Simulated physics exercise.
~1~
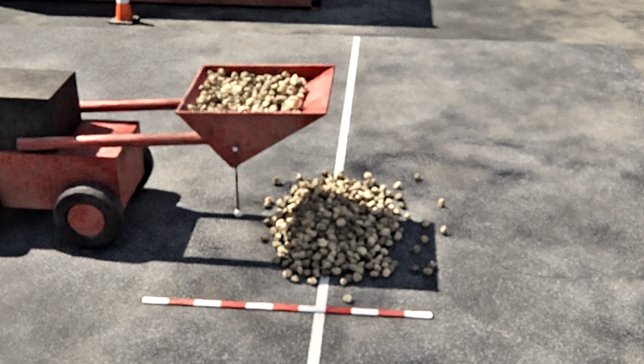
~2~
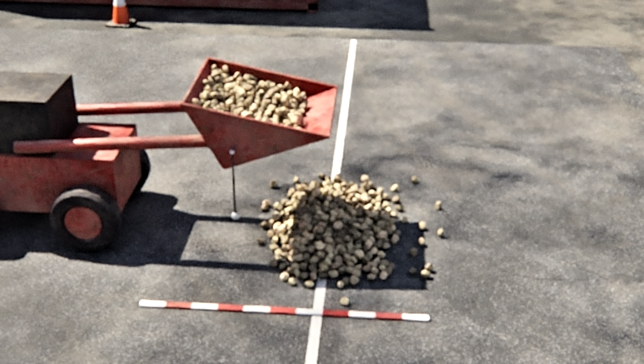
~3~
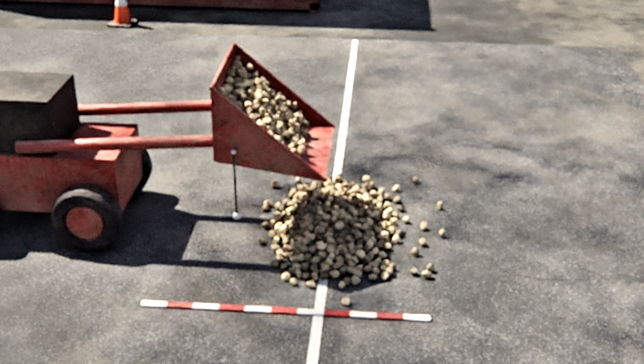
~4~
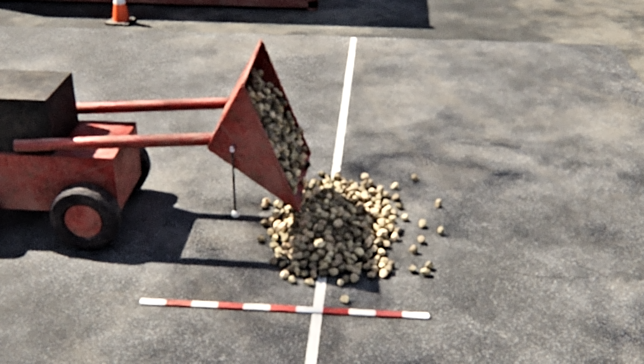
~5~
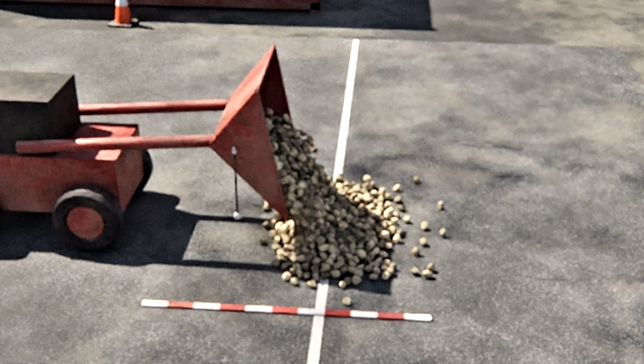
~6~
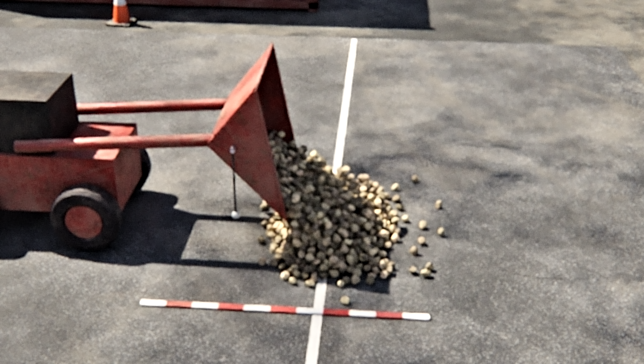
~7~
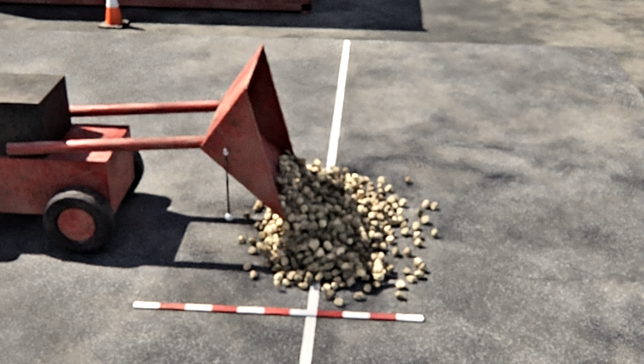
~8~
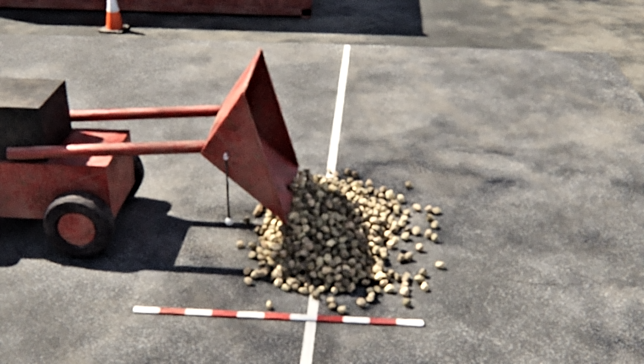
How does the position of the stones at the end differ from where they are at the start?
At the start some of the stones are up in the raised bucket and the rest lie in a heap on the ground. At the end they all lie lower down, together in one bigger heap on the ground across the white line.
